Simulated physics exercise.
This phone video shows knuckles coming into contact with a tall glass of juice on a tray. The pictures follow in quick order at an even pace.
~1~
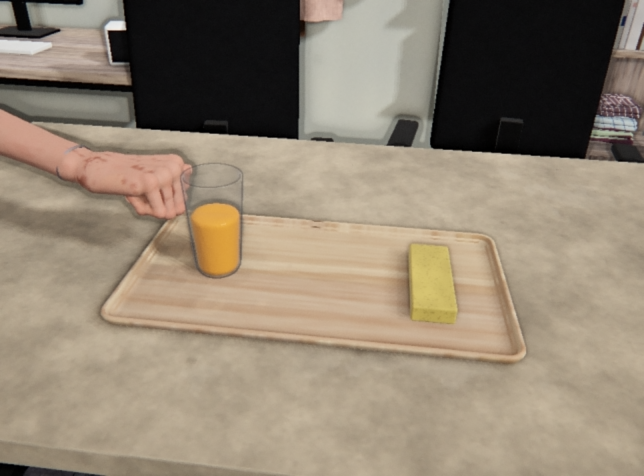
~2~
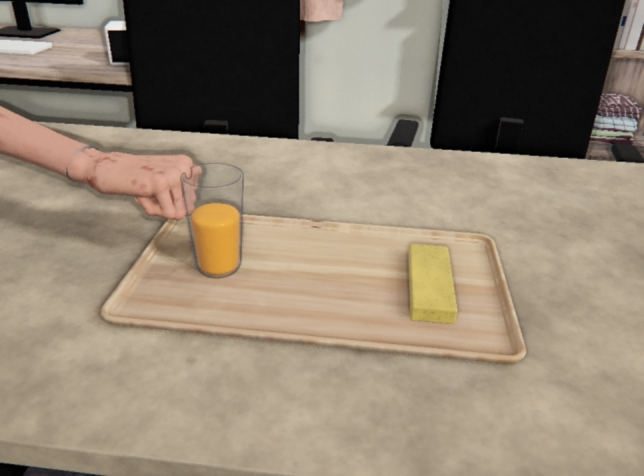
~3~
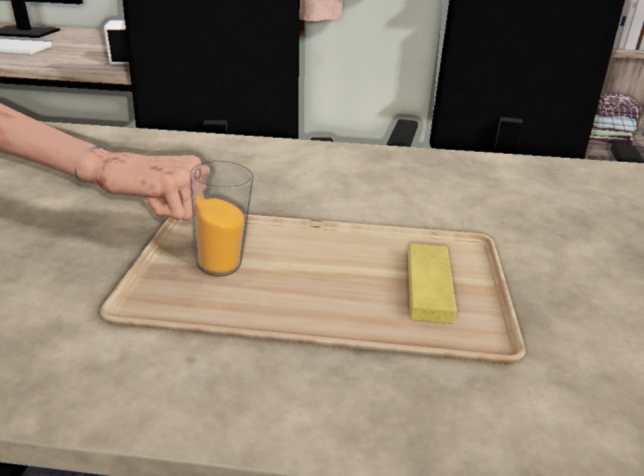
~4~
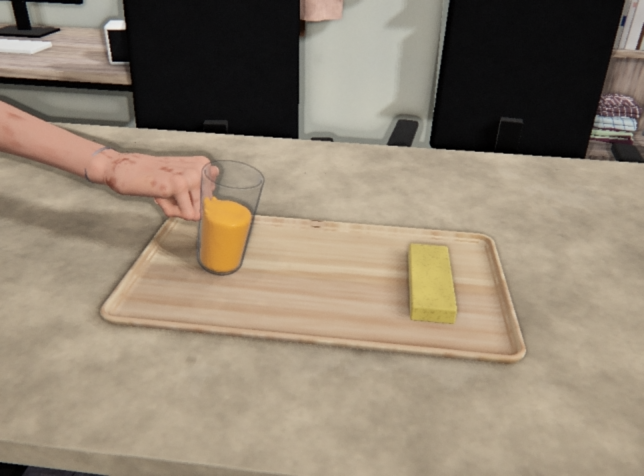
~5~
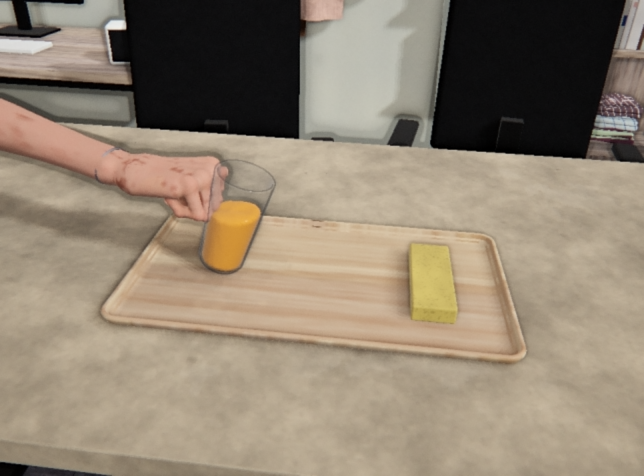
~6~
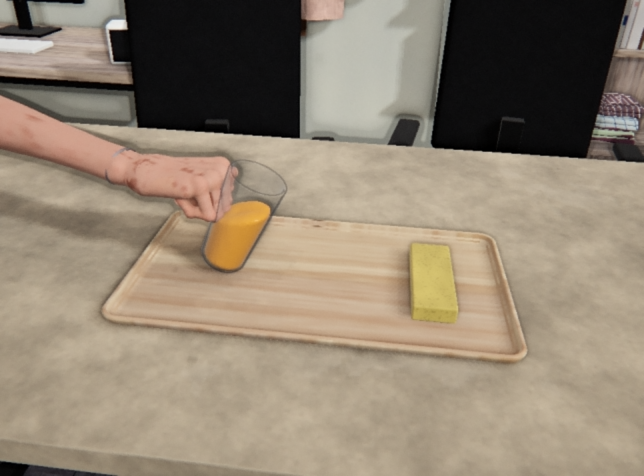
We see a glass of orange juice standing on a wooden tray with a yellow block to its right, as knuckles reaching in from the left push the glass's upper side and it leans steadily rightward.
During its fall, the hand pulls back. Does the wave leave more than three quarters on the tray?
The share that runs off the tray is below a quarter.
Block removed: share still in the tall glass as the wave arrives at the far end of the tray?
Tall glass content at that instant: ~ 55 per cent.
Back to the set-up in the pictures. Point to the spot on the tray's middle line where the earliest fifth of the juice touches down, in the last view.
At about (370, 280).
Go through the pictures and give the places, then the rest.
In the first picture, tilt 0°; right rim (240, 179); surface from (193, 210) to (239, 214); the tray's far rim is at (505, 288); a block is fixed to the tray further along.
In the second picture, tilt 0°; right rim (241, 179); surface from (193, 210) to (239, 214).
In the third picture, tilt 6°; right rim (251, 180); surface from (198, 195) to (245, 216).
In the fourth picture, tilt 11°; right rim (262, 183); surface from (206, 197) to (251, 215).
In the fifth picture, tilt 17°; right rim (273, 187); surface from (212, 210) to (261, 210).
In the sixth picture, tilt 23°; right rim (285, 191); surface from (219, 213) to (270, 208).
A moment on, the tall glass is falling and 100 per cent is in the glass, 0 on the tray and 0 above or beyond its rim.
Next, the tall glass lies on its side and 100 per cent is in the glass, 0 on the tray and 0 above or beyond its rim.
Then the tall glass lies on its side and 61 per cent is in the glass, 27 on the tray and 12 above or beyond its rim.
Later the tall glass lies on its side and 30 per cent is in the glass, 60 on the tray and 10 above or beyond its rim.
Finally, 90 per cent is held by tray and glass, 10 is off the tray.
